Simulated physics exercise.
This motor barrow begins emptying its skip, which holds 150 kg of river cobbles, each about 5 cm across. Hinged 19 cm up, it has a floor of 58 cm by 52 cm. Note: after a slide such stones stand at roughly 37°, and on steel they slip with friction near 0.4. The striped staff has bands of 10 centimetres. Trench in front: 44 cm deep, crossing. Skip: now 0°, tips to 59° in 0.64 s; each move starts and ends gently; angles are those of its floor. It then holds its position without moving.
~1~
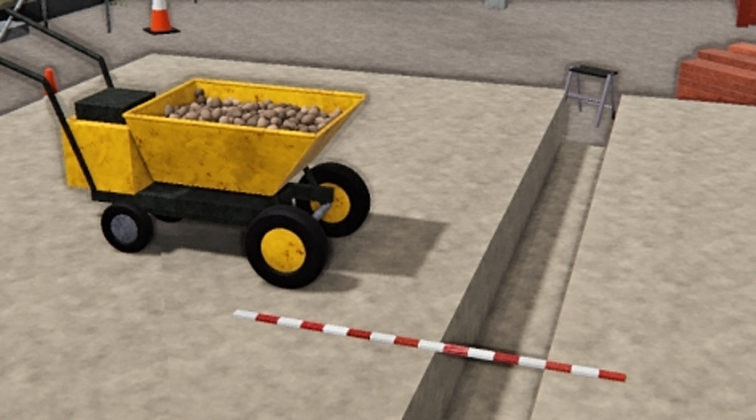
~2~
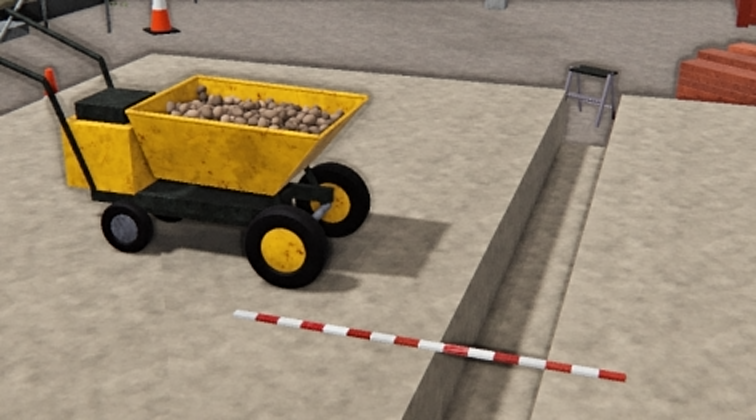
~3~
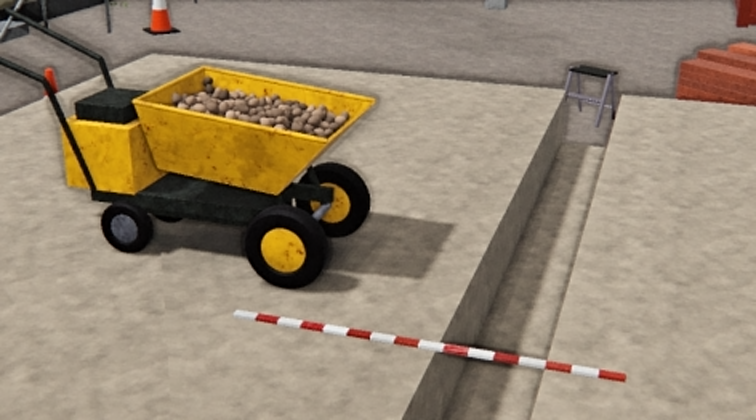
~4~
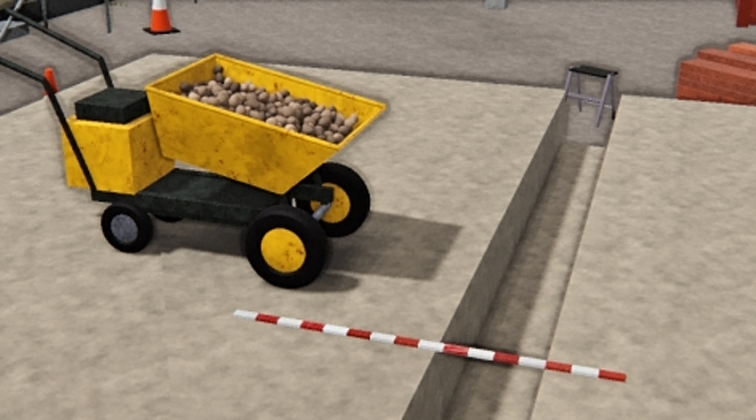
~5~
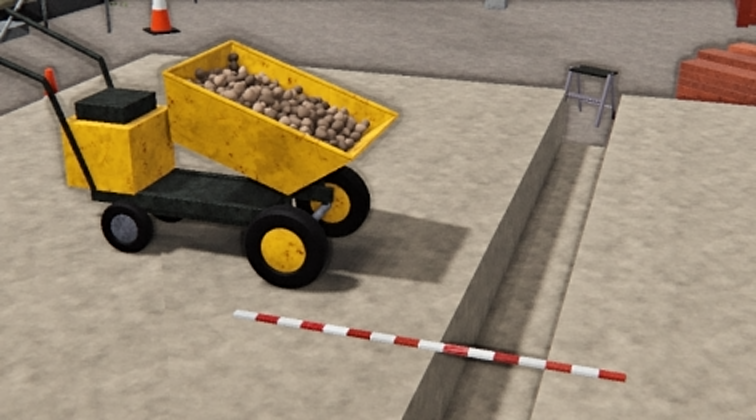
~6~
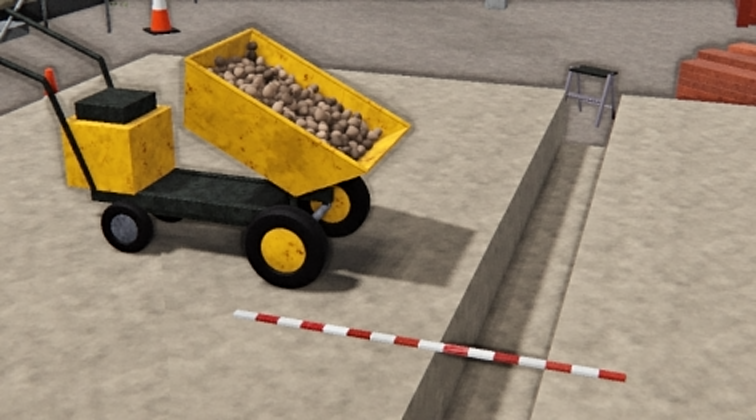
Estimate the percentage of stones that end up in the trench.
Roughly 55 per cent.
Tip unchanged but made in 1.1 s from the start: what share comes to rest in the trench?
Roughly 50 per cent.
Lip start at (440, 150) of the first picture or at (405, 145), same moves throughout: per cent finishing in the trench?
It'd be around 20 per cent and after that around 40 per cent.
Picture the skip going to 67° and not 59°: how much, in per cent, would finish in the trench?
In that case around 80 percent.
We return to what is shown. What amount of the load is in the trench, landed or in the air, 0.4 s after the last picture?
0 per cent, give or take.
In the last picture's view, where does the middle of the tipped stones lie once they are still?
Their middle lands near (506, 361).
Then, 0.2 s after the last picture the floor is at 50°, 100 % in the skip; the foremost stones are at (388, 184).
Then, 0.4 s after the last picture the floor is at 59°, 91 % in the skip, 9 % short of the trench, 1 % in the trench; the foremost stones are at (468, 247).
Then, 0.8 s after the last picture the floor is at 59°, 50 % in the skip, 12 % short of the trench, 38 % in the trench; the foremost stones are at (563, 338).
Then, 2.7 s after the last picture the floor is at 59°, 28 % in the skip, 17 % short of the trench, 55 % in the trench; the foremost stones are at (577, 337).
